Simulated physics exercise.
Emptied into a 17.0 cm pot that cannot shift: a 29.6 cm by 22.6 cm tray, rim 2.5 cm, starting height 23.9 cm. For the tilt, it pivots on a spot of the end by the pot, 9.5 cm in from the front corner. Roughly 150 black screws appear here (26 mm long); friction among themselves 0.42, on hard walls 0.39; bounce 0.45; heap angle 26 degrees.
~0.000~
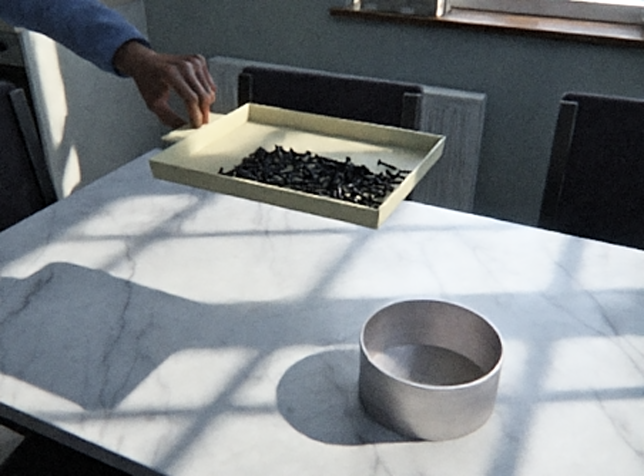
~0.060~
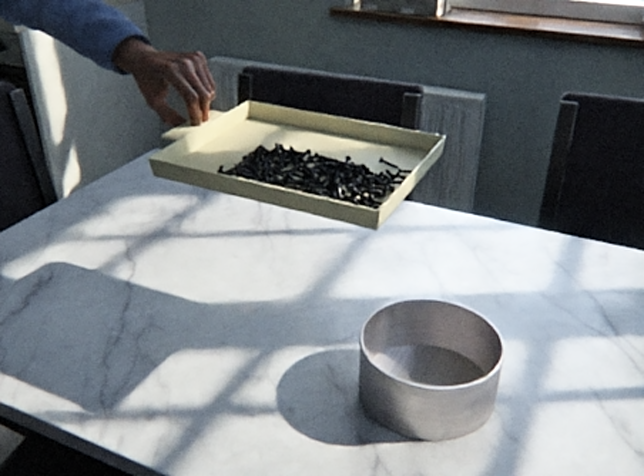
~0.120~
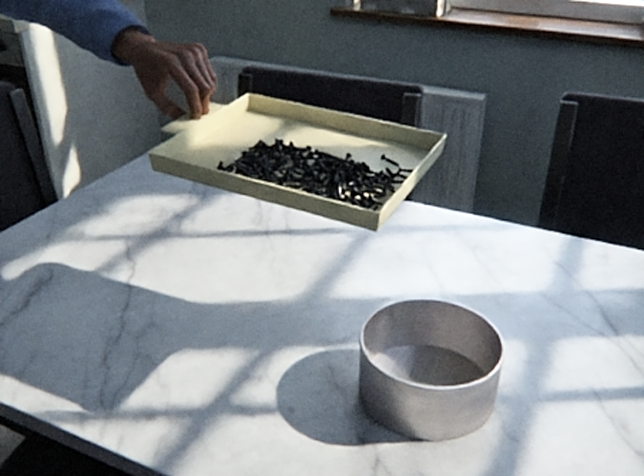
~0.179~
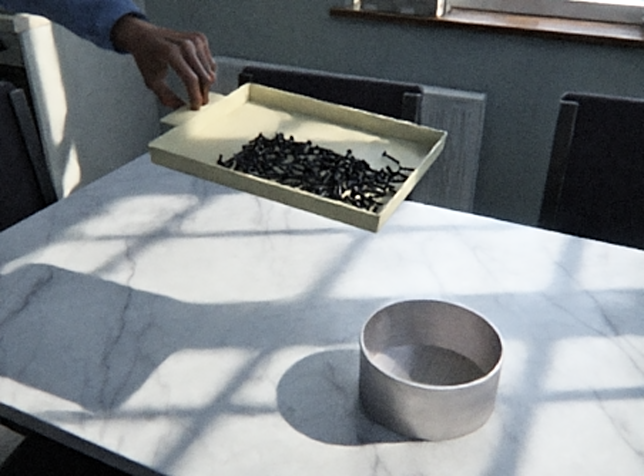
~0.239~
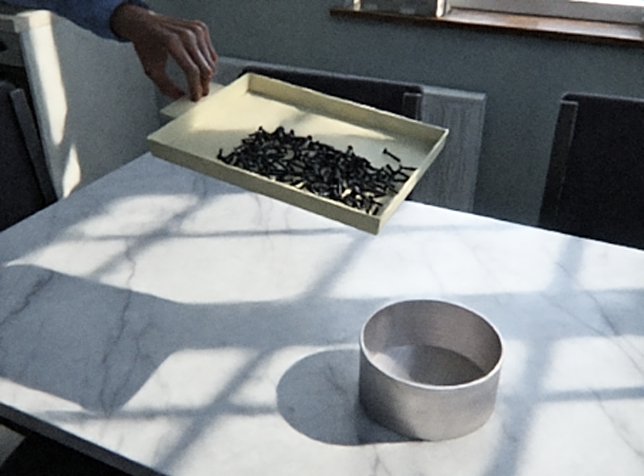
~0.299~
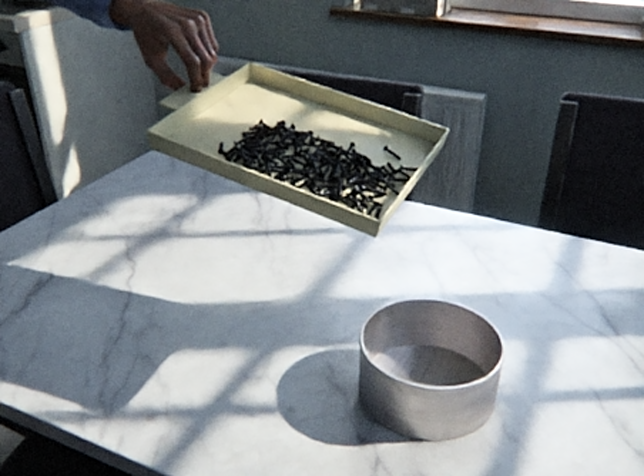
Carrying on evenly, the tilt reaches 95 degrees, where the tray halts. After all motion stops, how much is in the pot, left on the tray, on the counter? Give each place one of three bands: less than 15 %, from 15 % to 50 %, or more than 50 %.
At the end, pot: That should get more than half; tray: That should get only a little; counter: That should get a moderate amount.
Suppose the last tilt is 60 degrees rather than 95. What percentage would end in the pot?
In that case some 15 per cent.
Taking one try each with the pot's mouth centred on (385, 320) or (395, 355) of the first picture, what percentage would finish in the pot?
Roughly 80 and 100 percent.
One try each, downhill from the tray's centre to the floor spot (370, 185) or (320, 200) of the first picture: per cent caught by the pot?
The share comes to about 85 in a hundred, then about 45 in a hundred.
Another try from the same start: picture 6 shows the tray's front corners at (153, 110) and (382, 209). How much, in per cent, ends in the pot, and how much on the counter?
Pot 65; counter 35.
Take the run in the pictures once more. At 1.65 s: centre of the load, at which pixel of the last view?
Approximately (371, 221) in the last picture.
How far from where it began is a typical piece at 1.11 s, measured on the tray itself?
Roughly 6 cm.
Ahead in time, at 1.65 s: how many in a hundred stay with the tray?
Around 80 percent of it.
After 1.11 s, tilt 51 degrees; the tray holds 100 %, the pot 0 %.
Then, at 1.65 s, tilt 76 degrees; the tray holds 80 %, the pot 10 %.
After 2.24 s, tilt 95 degrees; the tray holds 5 %, the pot 65 %.
At rest (3.0 s), pot 70 %, tray 0 %, counter 25 %.
